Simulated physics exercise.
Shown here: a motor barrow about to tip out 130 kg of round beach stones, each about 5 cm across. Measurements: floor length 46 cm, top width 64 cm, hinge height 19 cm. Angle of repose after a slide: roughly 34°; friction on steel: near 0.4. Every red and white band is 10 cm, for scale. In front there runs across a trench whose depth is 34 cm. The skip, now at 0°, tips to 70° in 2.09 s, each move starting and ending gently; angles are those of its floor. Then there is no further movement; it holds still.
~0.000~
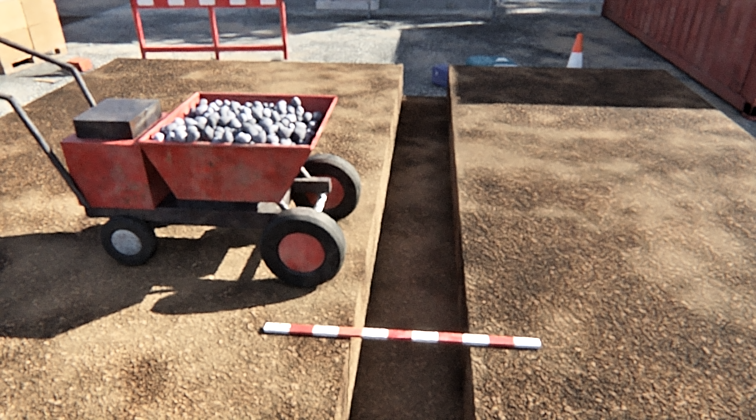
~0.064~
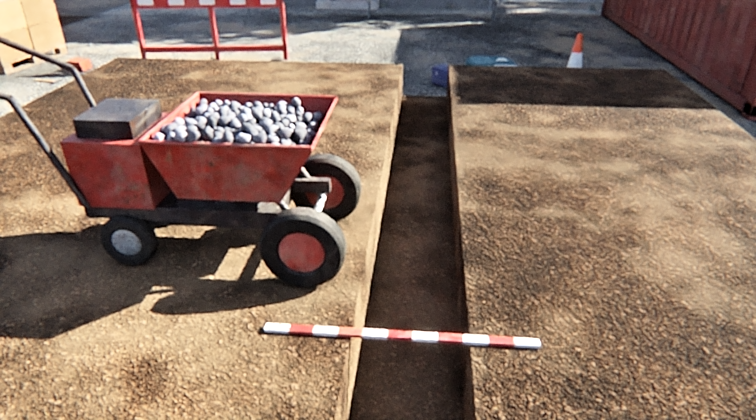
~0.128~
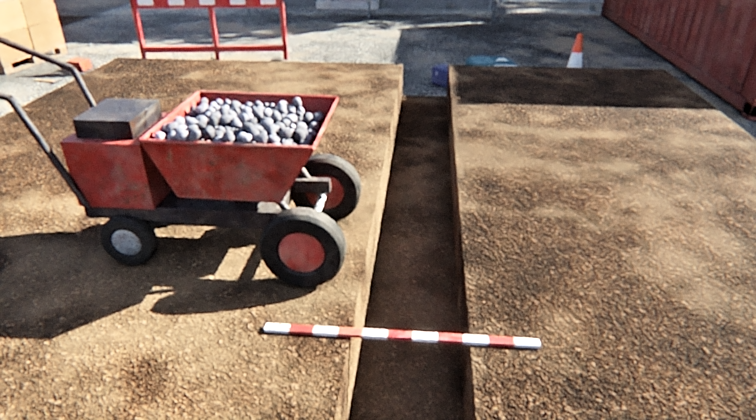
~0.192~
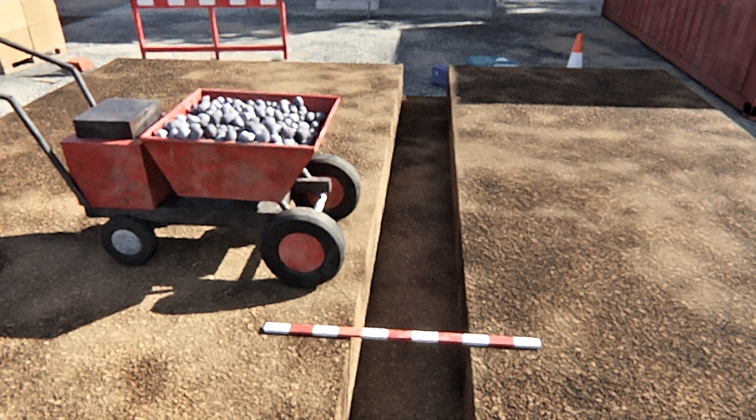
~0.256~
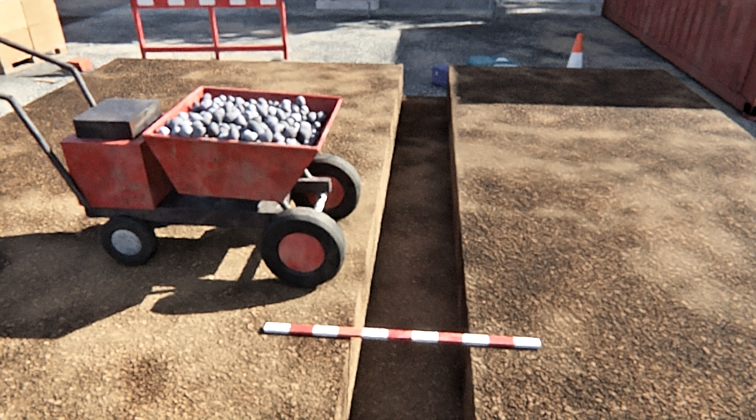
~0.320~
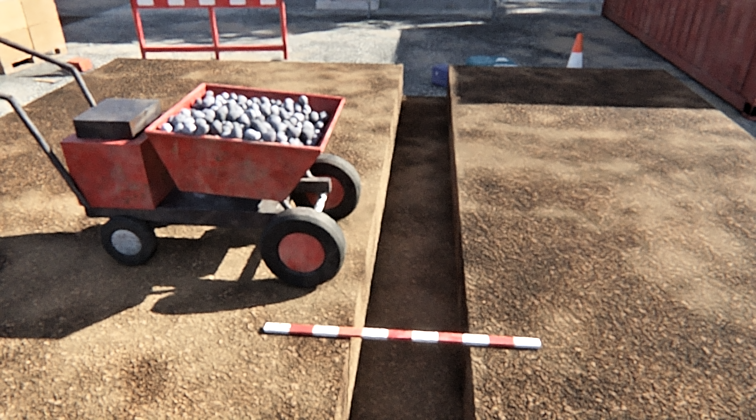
A red skip full of round grey stones tilts very slightly on a barrow beside a trench.
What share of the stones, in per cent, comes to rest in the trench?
About 77 per cent of the stones finish in the trench.
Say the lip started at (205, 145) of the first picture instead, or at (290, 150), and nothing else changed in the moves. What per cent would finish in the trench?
I'd say some 80 per cent and some 95 per cent.
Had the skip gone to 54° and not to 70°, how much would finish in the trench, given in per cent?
In that case some 40 per cent.
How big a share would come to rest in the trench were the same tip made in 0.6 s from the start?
About 45%.
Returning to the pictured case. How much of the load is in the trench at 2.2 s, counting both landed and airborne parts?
Some 35 per cent.
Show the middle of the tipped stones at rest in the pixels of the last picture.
Their middle is at about (439, 295).
After 1.6 s the floor is at 59°; 95 % in the skip, 5 % in the trench; the foremost stones are at (448, 223).
After 2.2 s the floor is at 70°; 47 % in the skip, 36 % in the trench, 17 % past the trench; the foremost stones are at (591, 271).
After 2.5 s the floor is at 70°; 27 % in the skip, 51 % in the trench, 23 % past the trench; the foremost stones are at (652, 277).
After 4.5 s the floor is at 70°; 0 % in the skip, 77 % in the trench, 23 % past the trench; the foremost stones are at (682, 280).
